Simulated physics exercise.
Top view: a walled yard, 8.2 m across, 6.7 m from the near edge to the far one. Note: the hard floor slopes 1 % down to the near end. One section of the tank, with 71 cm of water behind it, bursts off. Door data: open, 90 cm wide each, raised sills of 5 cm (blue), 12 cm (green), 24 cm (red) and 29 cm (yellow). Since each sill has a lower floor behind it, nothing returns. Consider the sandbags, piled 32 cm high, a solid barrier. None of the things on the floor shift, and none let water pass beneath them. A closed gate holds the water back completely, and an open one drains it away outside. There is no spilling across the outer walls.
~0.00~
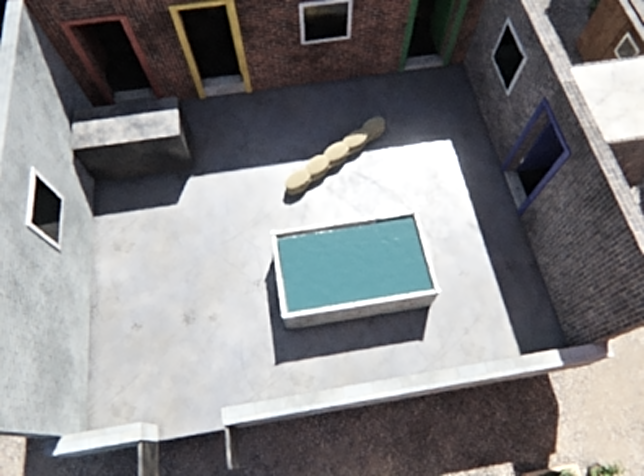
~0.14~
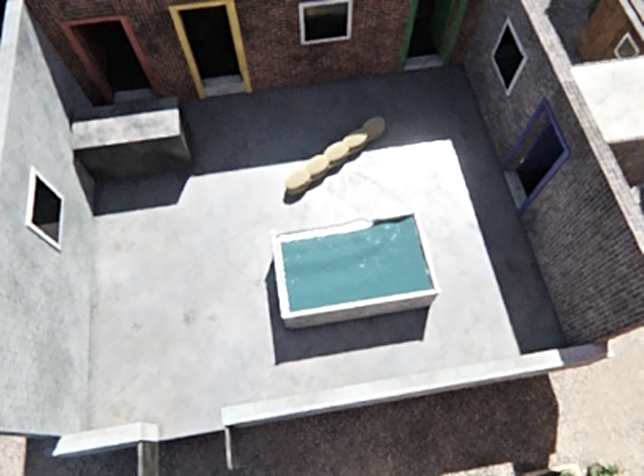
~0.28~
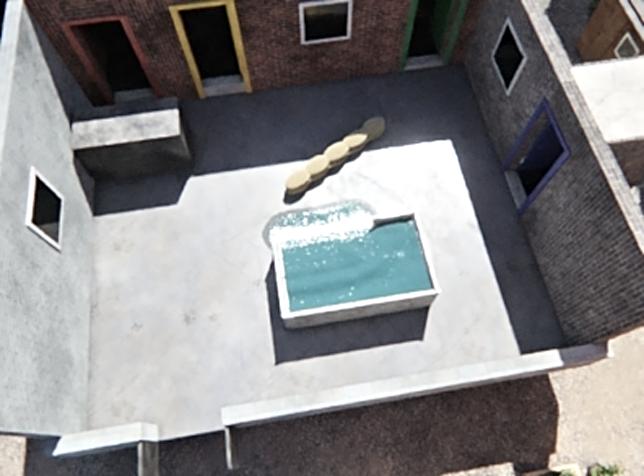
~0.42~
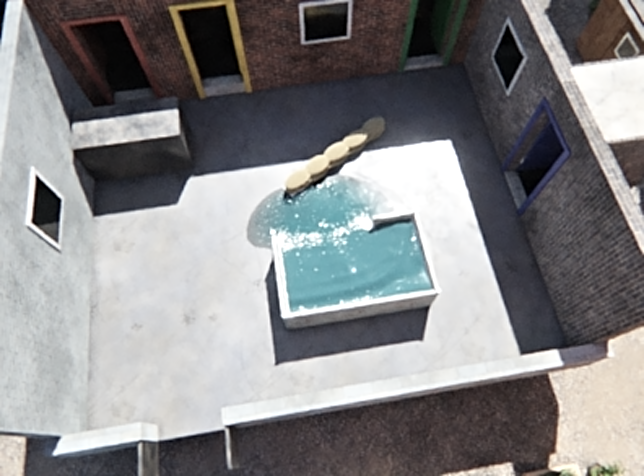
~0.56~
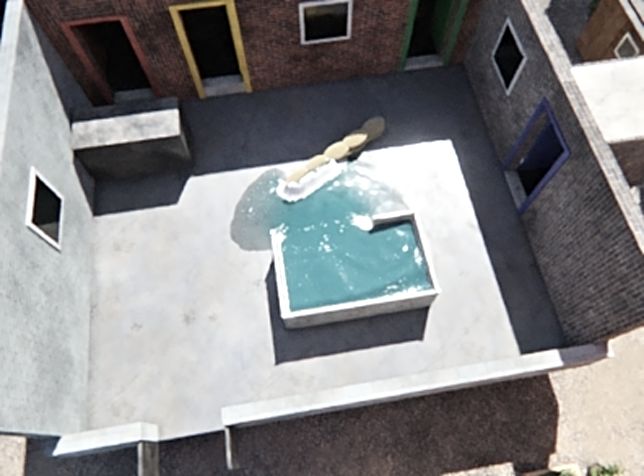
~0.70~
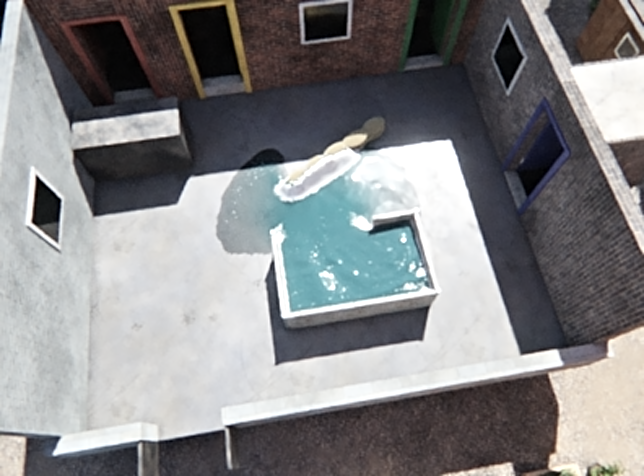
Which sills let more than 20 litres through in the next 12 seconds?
In the end the blue door will not hold enough water back, the green door will hold enough water back, the red door will hold enough water back, the yellow door will hold enough water back.
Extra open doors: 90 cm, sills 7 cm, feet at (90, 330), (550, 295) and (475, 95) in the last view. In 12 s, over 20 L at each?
In that order: Short of it, short of it, beyond it.
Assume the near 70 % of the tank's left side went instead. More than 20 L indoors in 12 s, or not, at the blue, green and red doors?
So blue stays lower, green stays lower, red stays lower.
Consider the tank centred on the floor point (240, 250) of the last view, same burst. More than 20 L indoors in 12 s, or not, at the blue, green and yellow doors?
Blue stays inside, green stays inside, yellow goes beyond, judged against that limit.
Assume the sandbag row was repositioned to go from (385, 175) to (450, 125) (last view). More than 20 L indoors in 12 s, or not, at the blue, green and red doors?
Then the blue door is fine, the green door is fine, and the red door is fine.
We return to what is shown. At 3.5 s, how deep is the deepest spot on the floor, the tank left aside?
It tops out at some 22 cm.
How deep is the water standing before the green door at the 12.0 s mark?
Reading: Close to 2.5 cm.
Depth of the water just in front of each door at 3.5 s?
Depths in cm: Blue 13, green 11, red 5, yellow 11.
After 1.4 s water covers 25 % of the floor and is deepest (46 cm) near (305, 197); blue door not reached, green door not reached, red door not reached, yellow door 4 cm at the sill, 0 L in.
After 2.2 s water covers 40 % of the floor and is deepest (32 cm) near (305, 197); blue door not reached, green door 2 cm at the sill, 0 L in, red door 4 cm at the sill, 0 L in, yellow door 20 cm at the sill, 0 L in.
After 3.5 s water covers 55 % of the floor and is deepest (22 cm) near (104, 195); blue door 13 cm at the sill, 23 L in, green door 11 cm at the sill, 0 L in, red door 5 cm at the sill, 0 L in, yellow door 11 cm at the sill, 0 L in.
After 7.0 s water covers 85 % of the floor and is deepest (11 cm) near (279, 99); blue door 7 cm at the sill, 71 L in, green door 7 cm at the sill, 2 L in, red door 8 cm at the sill, 0 L in, yellow door 6 cm at the sill, 0 L in.
After 12.0 s water covers 95 % of the floor and is deepest (13 cm) near (87, 437); blue door 4 cm at the sill, 77 L in, green door 2 cm at the sill, 2 L in, red door 3 cm at the sill, 0 L in, yellow door 4 cm at the sill, 0 L in.
